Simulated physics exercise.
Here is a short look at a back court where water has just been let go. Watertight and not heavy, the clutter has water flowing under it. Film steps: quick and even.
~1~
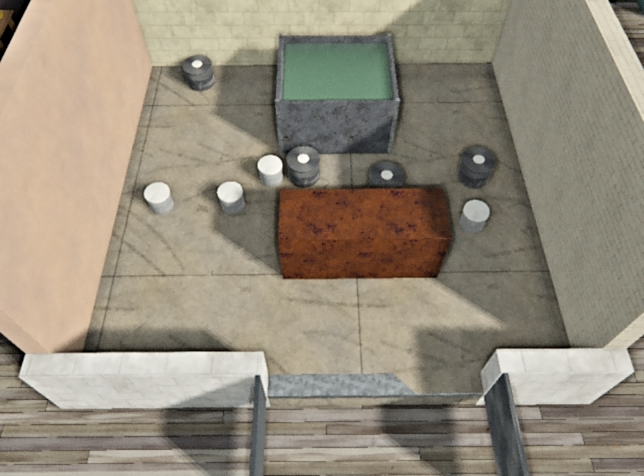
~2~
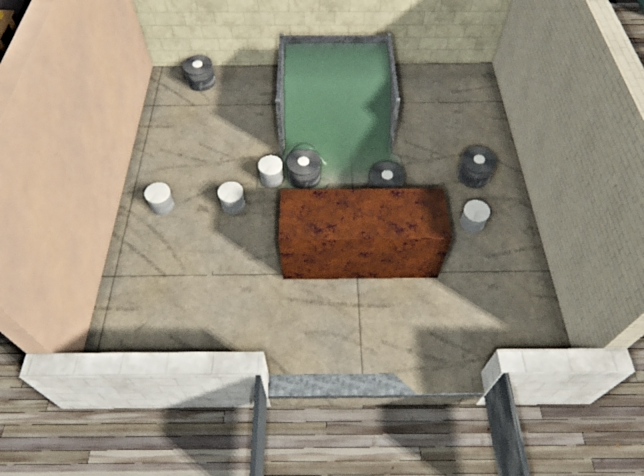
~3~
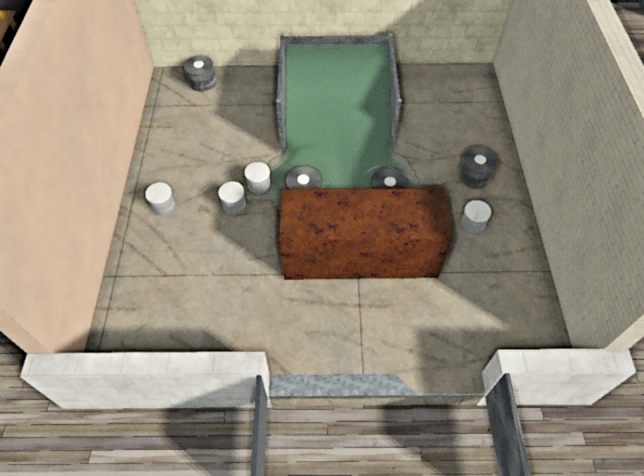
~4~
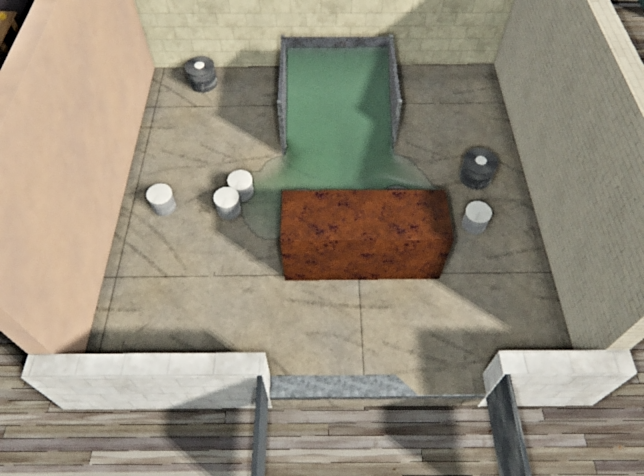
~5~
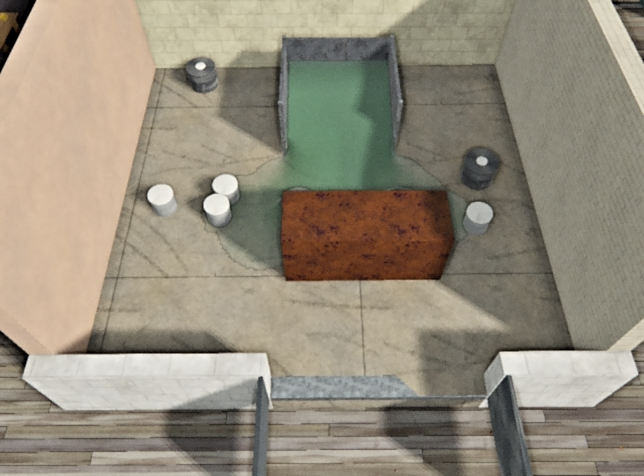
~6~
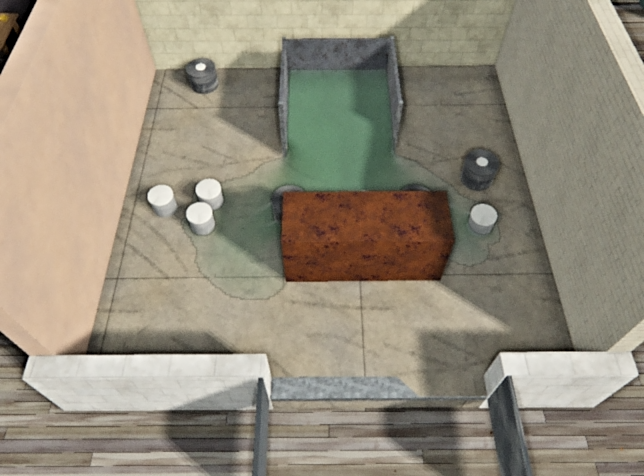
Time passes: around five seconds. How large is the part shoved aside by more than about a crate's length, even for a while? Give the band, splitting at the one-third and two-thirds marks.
The share lands in the top band, two thirds or more.
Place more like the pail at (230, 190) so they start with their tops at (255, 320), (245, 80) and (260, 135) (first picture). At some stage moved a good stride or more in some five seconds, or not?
Item by item: Goes the distance, remains in place, remains in place.
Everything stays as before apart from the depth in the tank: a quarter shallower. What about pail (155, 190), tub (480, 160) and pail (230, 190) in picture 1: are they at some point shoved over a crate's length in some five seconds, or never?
In the order you named them: Went past the threshold, went past the threshold, went past the threshold.
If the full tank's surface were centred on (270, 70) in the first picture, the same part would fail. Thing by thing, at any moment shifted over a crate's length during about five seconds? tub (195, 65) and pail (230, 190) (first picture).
First: Stayed short. Second: Covered that distance.
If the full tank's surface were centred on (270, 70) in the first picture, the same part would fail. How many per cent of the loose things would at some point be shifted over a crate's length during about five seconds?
Estimate: Around 90 per cent of them.
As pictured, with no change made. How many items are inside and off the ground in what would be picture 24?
It works out to 5.
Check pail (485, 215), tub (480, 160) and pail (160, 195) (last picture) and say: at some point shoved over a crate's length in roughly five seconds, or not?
One by one: Cleared the mark; cleared the mark; cleared the mark.
A moment on, 5 of 8 are well off their spots; 1 afloat.
Next, 7 of 8 are well off their spots; 6 afloat.
Later, 7 of 8 are well off their spots; 5 afloat.
In the end, 7 of 8 are well off their spots, and 7 have been at some point; 4 afloat.
